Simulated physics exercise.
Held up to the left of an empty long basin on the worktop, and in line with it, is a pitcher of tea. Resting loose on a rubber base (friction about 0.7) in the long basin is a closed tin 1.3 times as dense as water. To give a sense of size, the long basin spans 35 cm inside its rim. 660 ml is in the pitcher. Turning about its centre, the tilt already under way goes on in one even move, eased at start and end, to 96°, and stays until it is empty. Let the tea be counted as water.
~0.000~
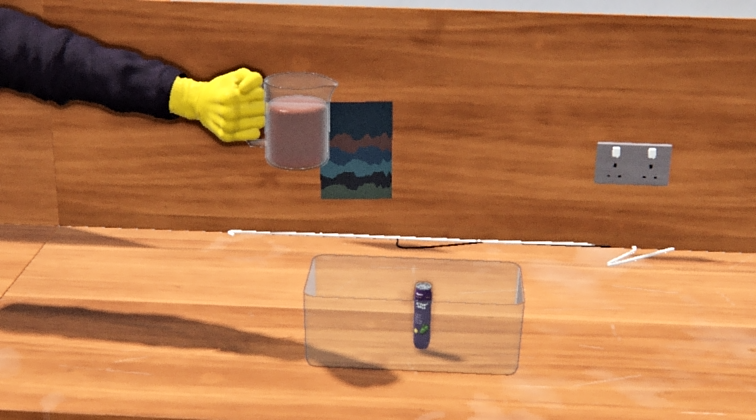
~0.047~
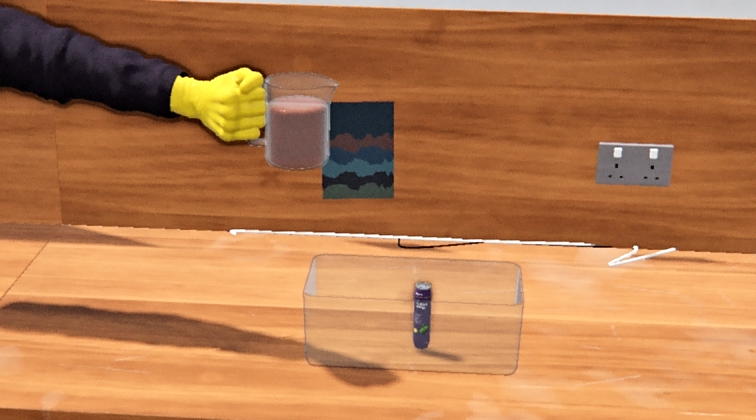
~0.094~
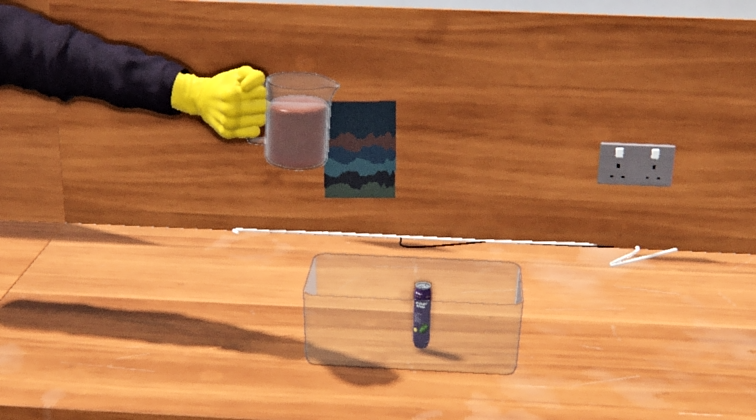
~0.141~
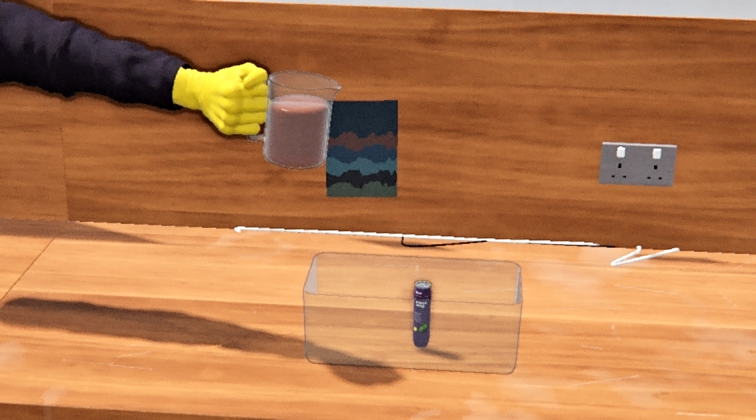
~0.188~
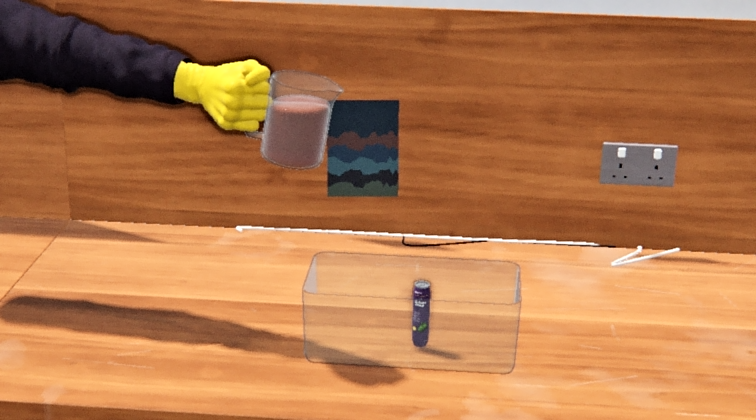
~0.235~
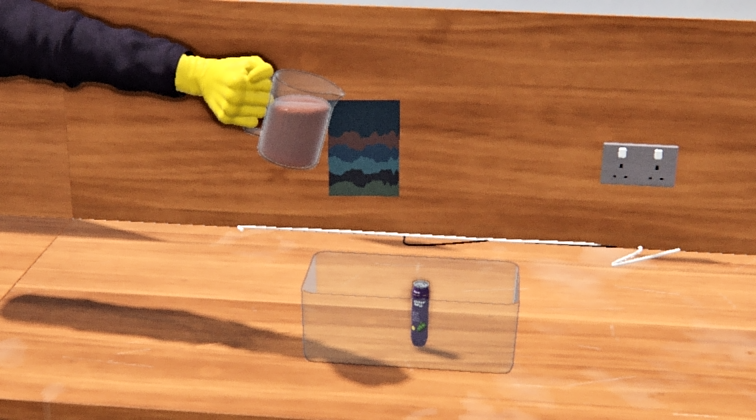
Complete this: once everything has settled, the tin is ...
Once everything has settled, the tin is lying over.
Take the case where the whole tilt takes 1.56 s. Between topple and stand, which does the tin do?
Then the tin tumbles.
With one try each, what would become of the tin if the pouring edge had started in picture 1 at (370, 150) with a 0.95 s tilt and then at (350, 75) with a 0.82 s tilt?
First it tips over; then it tips over.
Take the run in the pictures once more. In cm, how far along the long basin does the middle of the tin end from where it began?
Around 9.5 cm.
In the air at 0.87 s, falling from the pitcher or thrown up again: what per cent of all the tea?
Something like 34 per cent of the total.
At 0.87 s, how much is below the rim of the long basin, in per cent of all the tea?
Around 18 parts in a hundred.
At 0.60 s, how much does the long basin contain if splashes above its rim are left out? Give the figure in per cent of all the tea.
I'd estimate some 0 percent of the liquid.
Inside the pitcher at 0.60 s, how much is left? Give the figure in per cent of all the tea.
Still held: Roughly 92 % of the total.
By 0.60 s the tilt is 67° and 92 per cent is still to pour; the tin stands where it began.
By 0.87 s the tilt is 94° and 47 per cent is still to pour; the tin stands where it began.
By 1.15 s the tilt is 96° and 14 per cent is still to pour; the tin leans 51°.
By 1.45 s the tilt is 96° and 4 per cent is still to pour; the tin lies on its side.
At rest the tin lies on its side.
